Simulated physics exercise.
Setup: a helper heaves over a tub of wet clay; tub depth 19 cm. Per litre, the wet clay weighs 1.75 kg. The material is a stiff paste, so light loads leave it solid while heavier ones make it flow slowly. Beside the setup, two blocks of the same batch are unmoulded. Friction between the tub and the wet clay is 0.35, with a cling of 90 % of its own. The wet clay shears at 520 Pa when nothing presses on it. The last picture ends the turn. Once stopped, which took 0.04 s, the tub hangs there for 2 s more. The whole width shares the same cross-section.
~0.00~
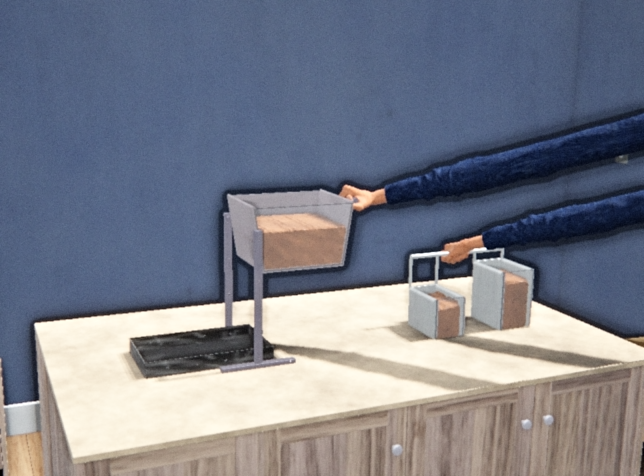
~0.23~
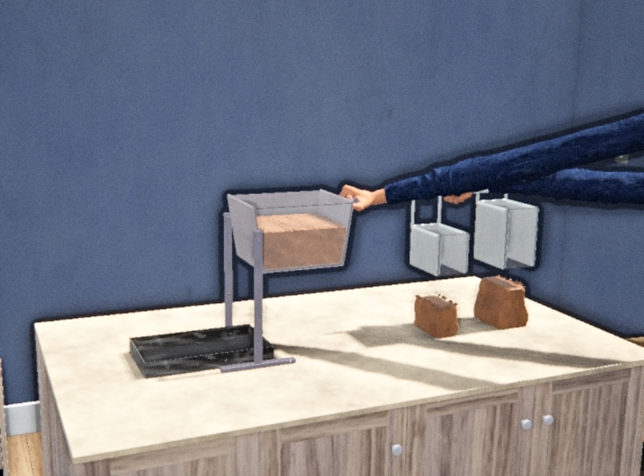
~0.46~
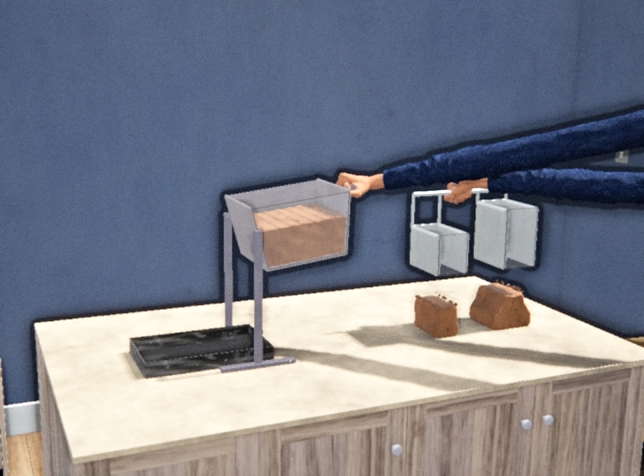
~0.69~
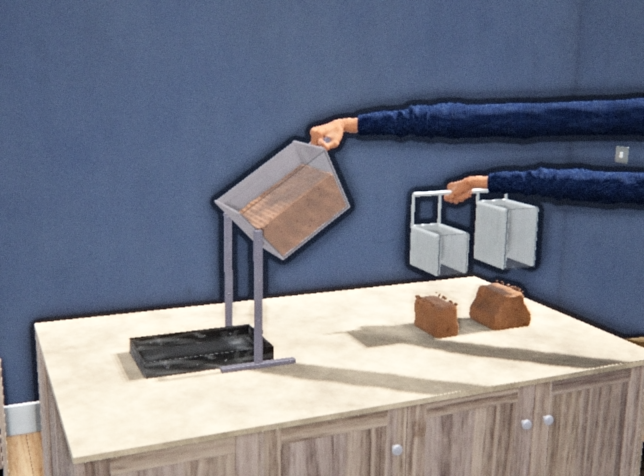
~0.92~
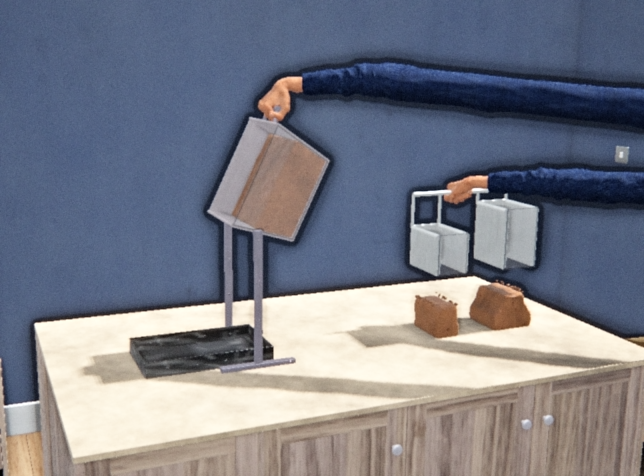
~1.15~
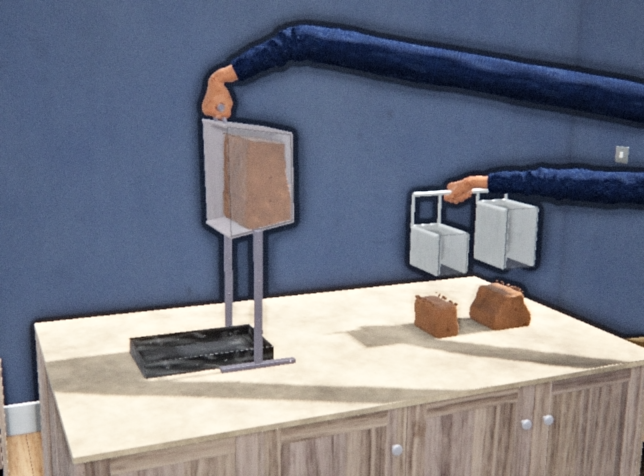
On a pale countertop against a blue wall, one hand lifts a pair of joined moulds off two brown clay blocks, and the larger block slumps a little. The other hand then swings a clear tub of clay on its stand up and leftward, until it is turned onto its side above a black tray.
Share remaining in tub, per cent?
Approx. 42 %.
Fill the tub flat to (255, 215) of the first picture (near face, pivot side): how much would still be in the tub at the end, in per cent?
That works out near 30 %.
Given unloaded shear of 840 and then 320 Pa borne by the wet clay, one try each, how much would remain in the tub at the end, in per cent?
40 %, then 35 %.
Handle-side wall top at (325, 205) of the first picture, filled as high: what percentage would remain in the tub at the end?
It would be near 55 %.
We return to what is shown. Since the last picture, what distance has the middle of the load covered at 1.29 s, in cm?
Shift: Roughly 7 cm.
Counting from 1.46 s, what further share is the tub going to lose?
I'd say close to 3 in a hundred.
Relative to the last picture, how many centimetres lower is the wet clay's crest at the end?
17 cm or so.
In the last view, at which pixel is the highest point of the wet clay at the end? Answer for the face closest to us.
Somewhere near (275, 196) in the last view.
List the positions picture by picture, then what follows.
Handle-side rim at (351, 202), tilt 0 degrees; top of the wet clay at (308, 228); blocks stand 11 cm, 18 cm (left to right), in the first frame.
Handle-side rim at (351, 202), tilt 0 degrees; top of the wet clay at (308, 228); blocks stand 11 cm, 15 cm (left to right), in the second frame.
Handle-side rim at (348, 191), tilt 7 degrees; top of the wet clay at (343, 216); blocks stand 11 cm, 13 cm (left to right), in the third frame.
Handle-side rim at (323, 150), tilt 34 degrees; top of the wet clay at (330, 175); blocks stand 11 cm, 13 cm (left to right), in the fourth frame.
Handle-side rim at (277, 126), tilt 64 degrees; top of the wet clay at (298, 143); blocks stand 11 cm, 13 cm (left to right), in the fifth frame.
Handle-side rim at (226, 128), tilt 91 degrees; top of the wet clay at (253, 140); blocks stand 11 cm, 13 cm (left to right), in the sixth frame.
After 1.29 s, the tub is at 92 degrees and holds 94 %.
After 1.46 s, the tub is at 92 degrees and holds 45 %.
After 1.63 s, the tub is at 92 degrees and holds 42 %.
After 1.80 s, the tub is at 92 degrees and holds 42 %.
After 3.15 s, at the end, the tub is at 92 degrees and holds 42 %.
